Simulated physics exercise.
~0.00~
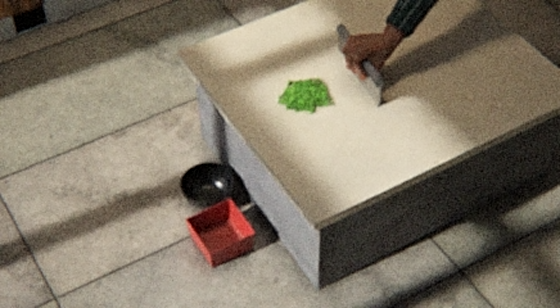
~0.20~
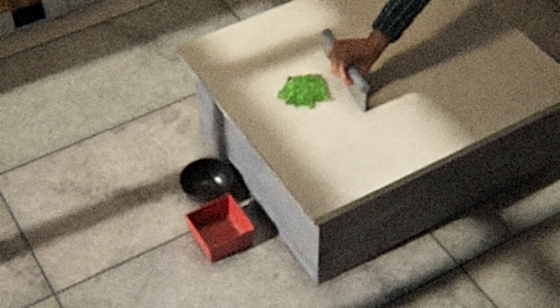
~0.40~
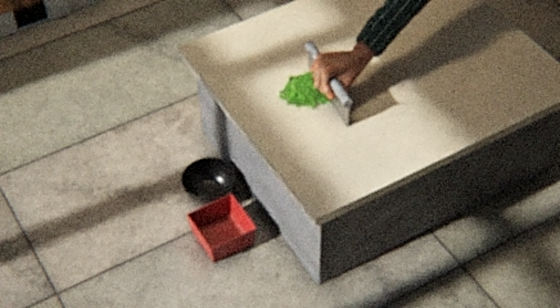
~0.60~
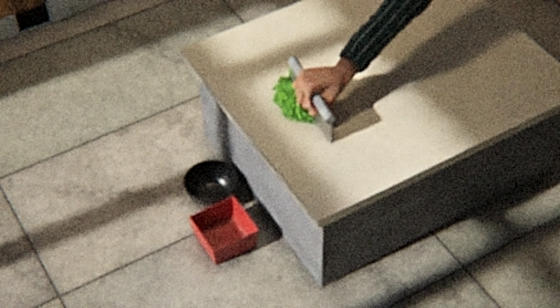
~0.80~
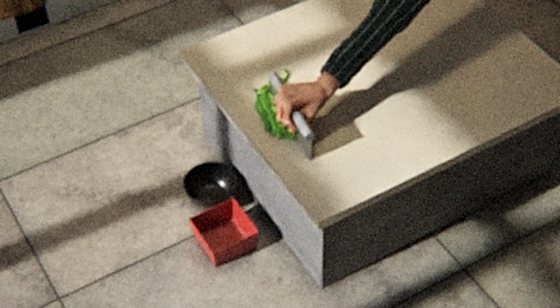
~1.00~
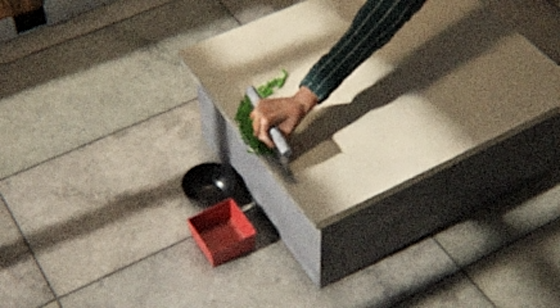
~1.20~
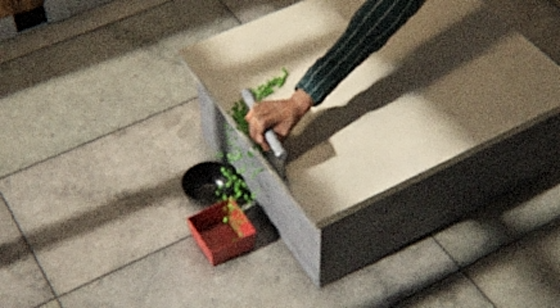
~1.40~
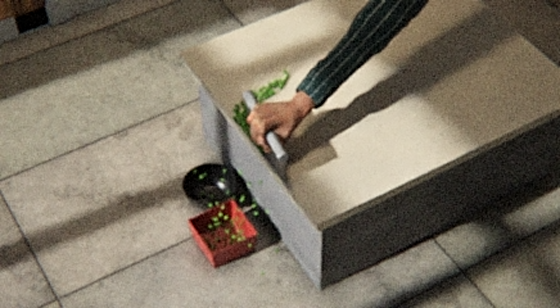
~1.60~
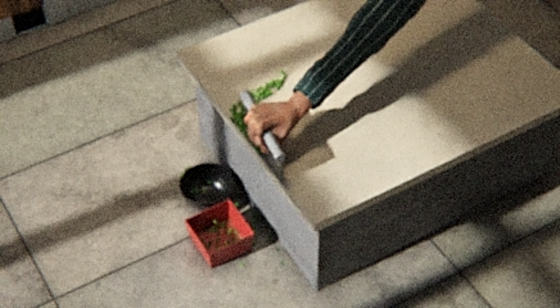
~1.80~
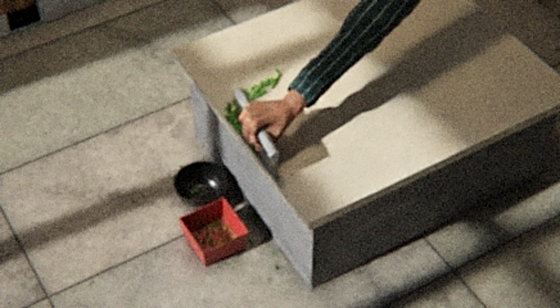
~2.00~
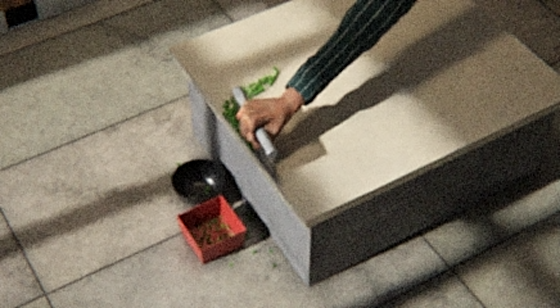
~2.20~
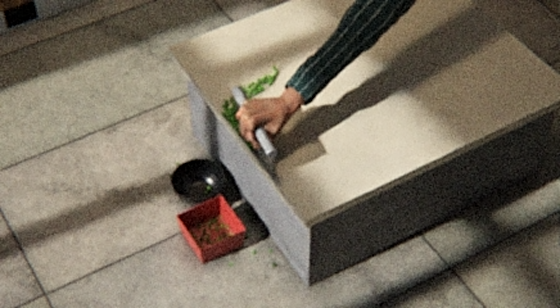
We see a hand push a flat scraper across a tabletop, sweeping small green pieces left and down to the edge, where some spill over, several landing in a red tin beside a black bowl, while the rest stay on top by the now still blade.
